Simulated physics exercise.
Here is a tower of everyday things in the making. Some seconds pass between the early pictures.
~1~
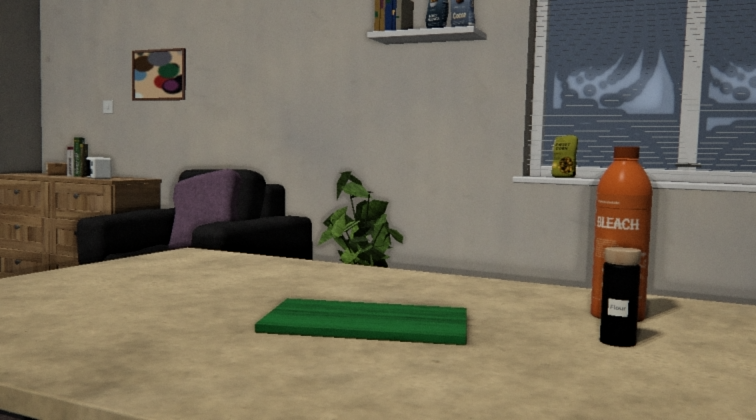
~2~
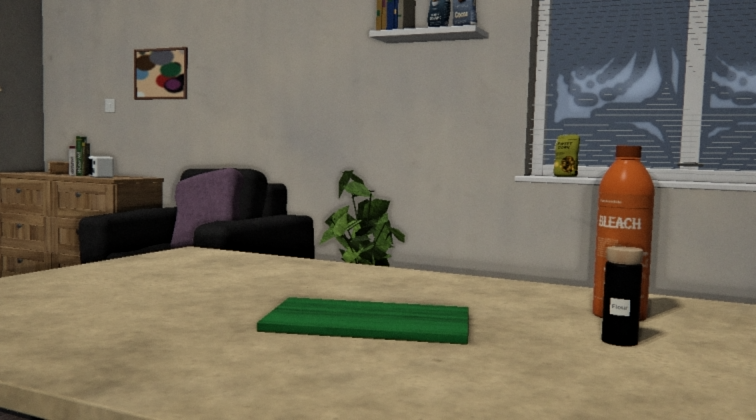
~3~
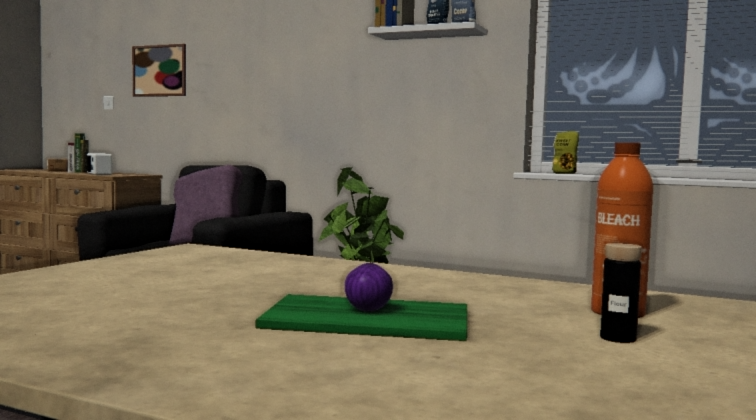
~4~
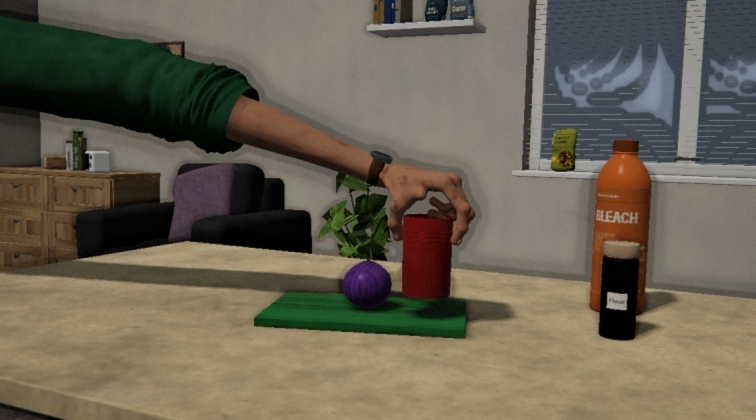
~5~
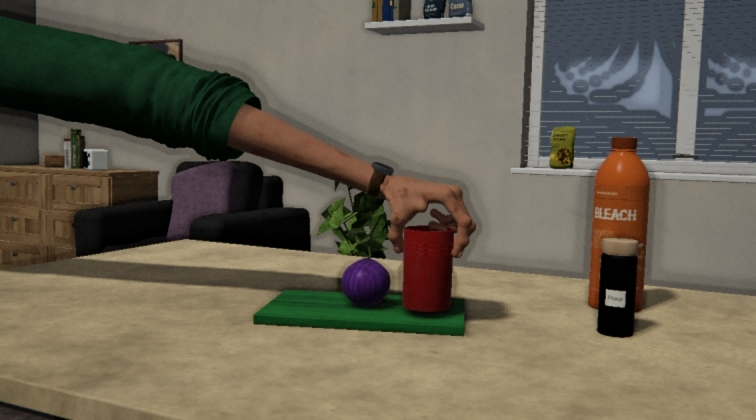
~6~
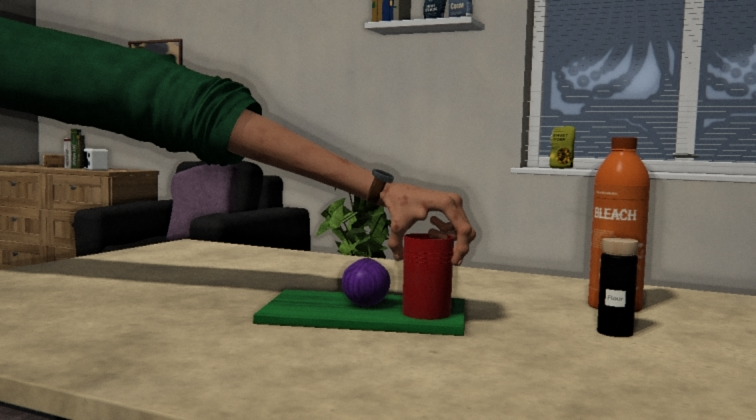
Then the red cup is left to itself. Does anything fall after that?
Here the pile holds.
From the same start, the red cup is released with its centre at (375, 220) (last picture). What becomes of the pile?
Then it gives way.
Then, 0.20 s past the last view, nothing moves.
Then, 0.40 s past the last view, red cup resting near (428, 276).
Finally, all 5 still in place. Final places as the last picture's camera would see them, red cup near (428, 276). The pile keeps its balance.
